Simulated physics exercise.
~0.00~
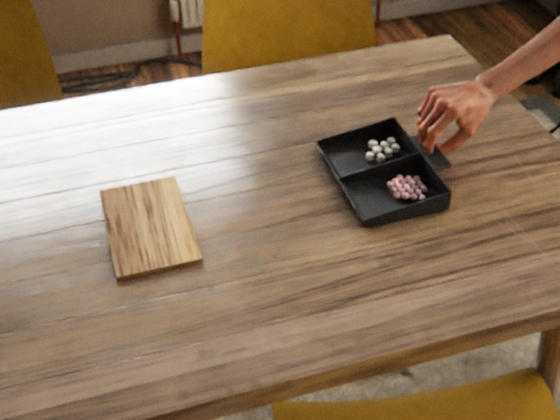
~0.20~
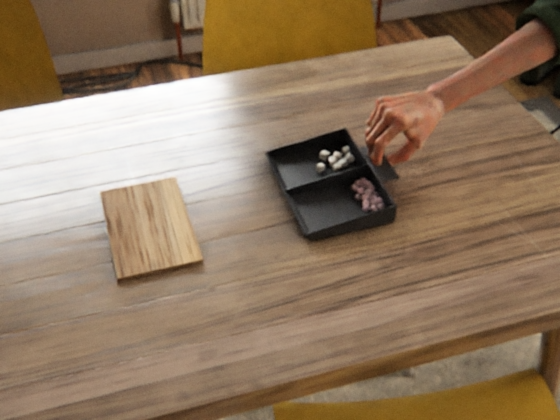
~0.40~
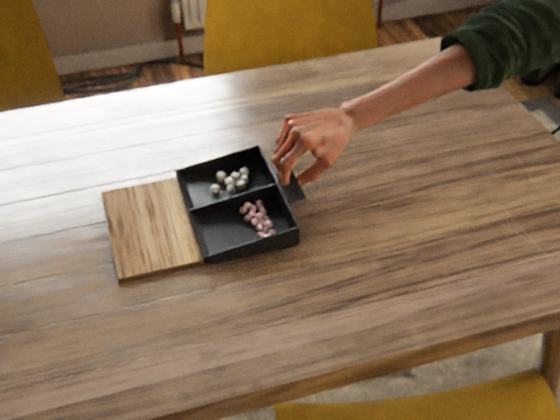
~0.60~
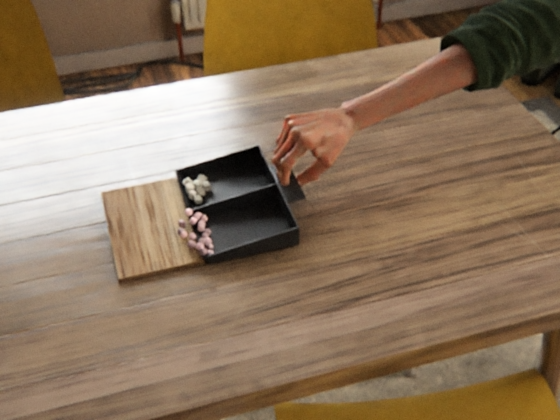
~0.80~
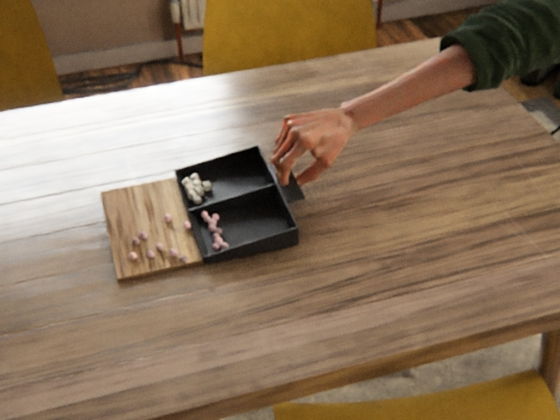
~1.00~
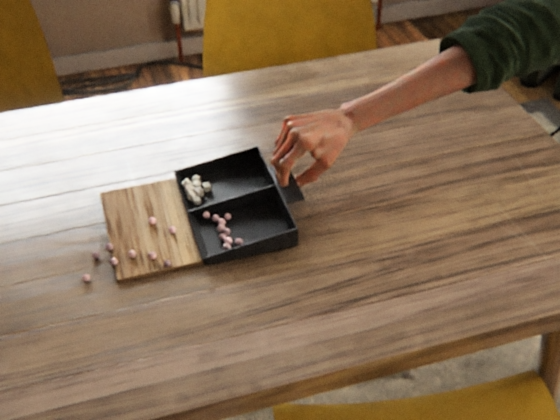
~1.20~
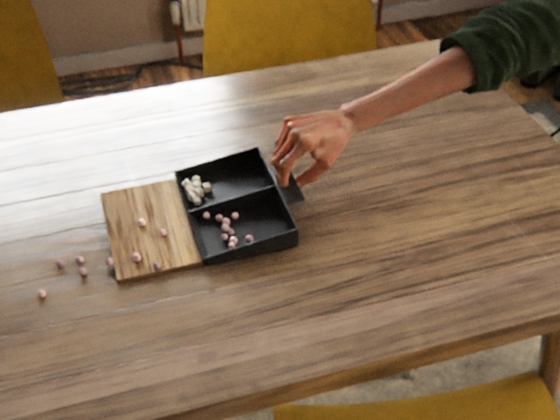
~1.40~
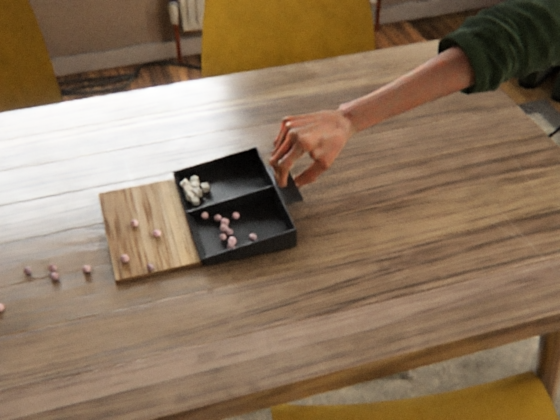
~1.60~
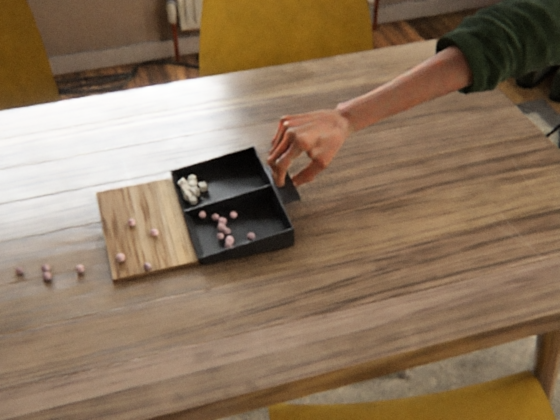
A hand slides a black tray left into a board, and some pink beads spill out.
